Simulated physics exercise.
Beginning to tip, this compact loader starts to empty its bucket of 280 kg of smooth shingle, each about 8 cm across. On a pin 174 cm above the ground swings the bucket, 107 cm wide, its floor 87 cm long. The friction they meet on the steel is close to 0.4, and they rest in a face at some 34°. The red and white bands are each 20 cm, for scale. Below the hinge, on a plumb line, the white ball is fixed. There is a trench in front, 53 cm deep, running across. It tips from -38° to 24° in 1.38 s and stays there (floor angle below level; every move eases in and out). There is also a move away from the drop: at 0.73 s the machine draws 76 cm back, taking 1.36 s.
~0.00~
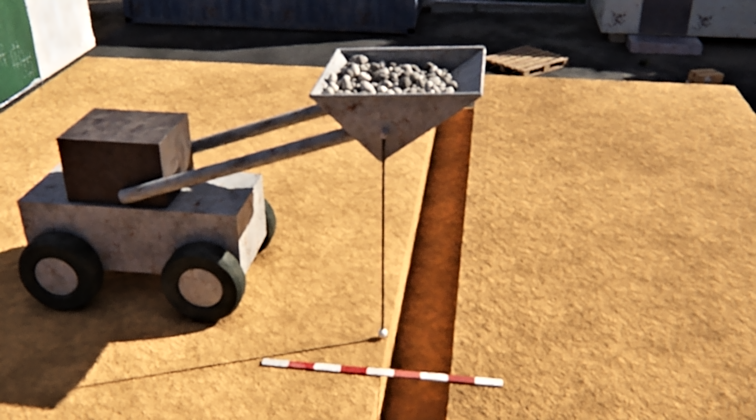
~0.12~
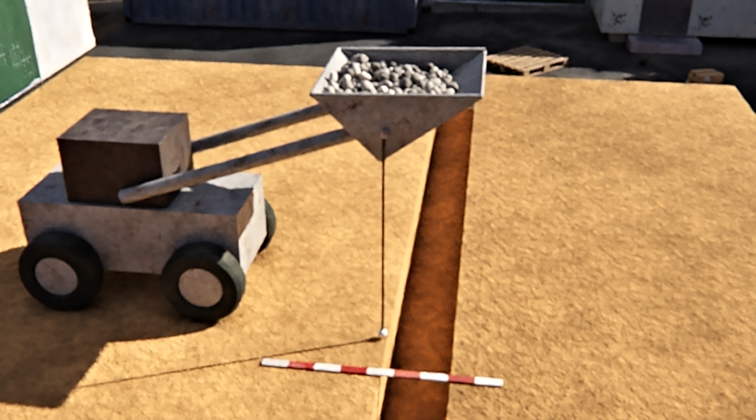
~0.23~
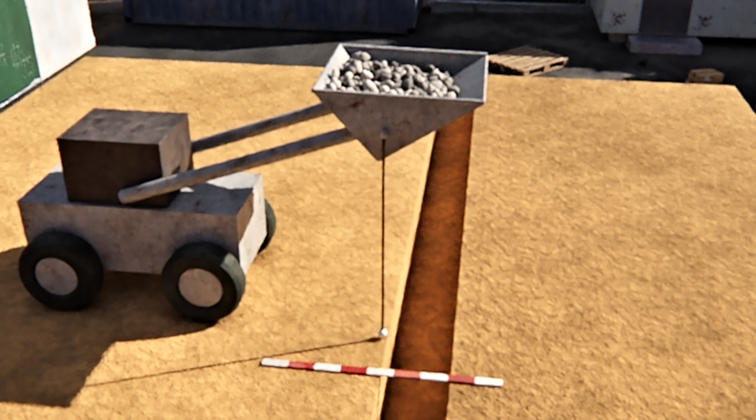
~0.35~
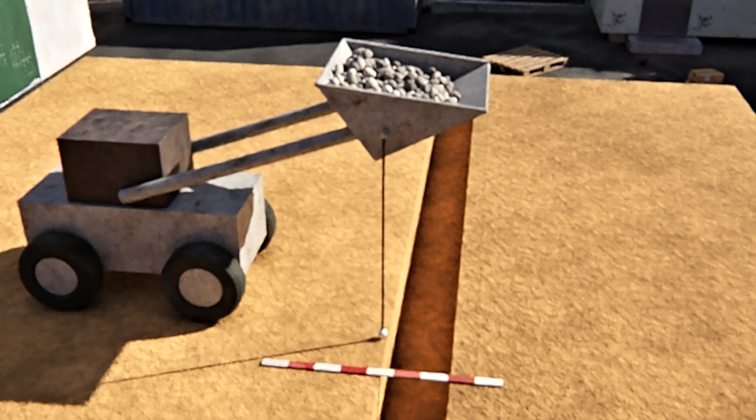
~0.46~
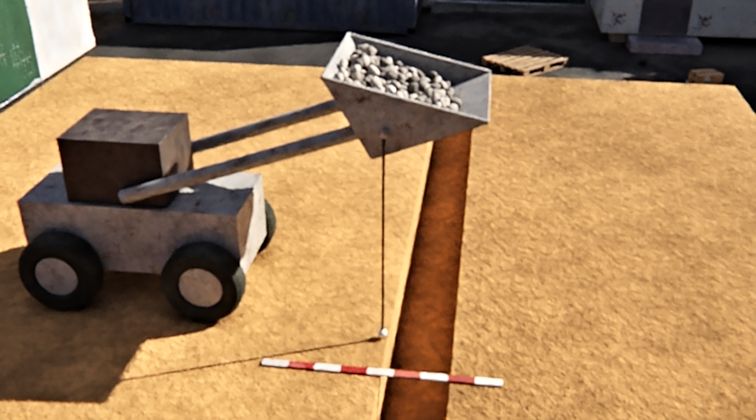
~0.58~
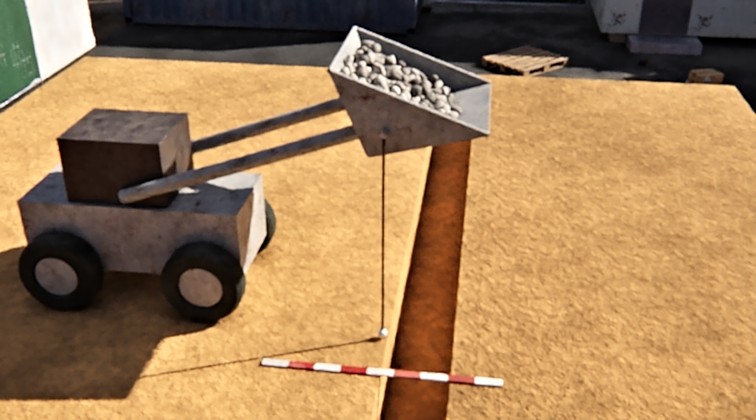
Bucket of grey stones on a compact loader slowly tilting forward to the right beside a trench, the loader staying still.
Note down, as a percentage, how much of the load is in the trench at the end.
Approximately 75 out of 100.
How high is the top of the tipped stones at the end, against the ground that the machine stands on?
Roughly 14 cm above the ground.
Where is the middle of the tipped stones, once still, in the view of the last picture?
The middle should be near (437, 341).
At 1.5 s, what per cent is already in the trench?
Approx. 30 % of the load.
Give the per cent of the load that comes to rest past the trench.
Something like 25 in a hundred.
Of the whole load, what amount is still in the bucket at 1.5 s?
Held: Approx. 55 %.
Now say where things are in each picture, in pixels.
In the first picture, lip at (482, 95), floor tilted -38°, highest stones at (373, 72).
In the second picture, lip at (482, 97), floor tilted -37°, highest stones at (374, 71); the stones move at 0.1 m/s on average.
In the third picture, the bucket is at -33°, its lip at (484, 103); the top of the load is at (362, 67); the stones move at 0.1 m/s on average.
In the fourth picture, the bucket is at -28°, its lip at (487, 111); the top of the load is at (362, 62); the stones move at 0.2 m/s on average.
In the fifth picture, lip at (488, 123), floor tilted -22°, highest stones at (364, 57); the stones move at 0.2 m/s on average.
In the sixth picture, lip at (489, 135), floor tilted -14°, highest stones at (366, 54); the stones move at 0.2 m/s on average.
After 1.0 s the floor is at 14°; 100 % in the bucket; the foremost stones are at (451, 150).
After 1.5 s the floor is at 24°; 57 % in the bucket, 32 % in the trench, 11 % past the trench; the foremost stones are at (484, 273).
After 2.5 s the floor is at 24°; 0 % in the bucket, 2 % short of the trench, 72 % in the trench, 26 % past the trench; the foremost stones are at (570, 316).
After 5.2 s the floor is at 24°; 0 % in the bucket, 74 % in the trench, 26 % past the trench; the foremost stones are at (581, 317).
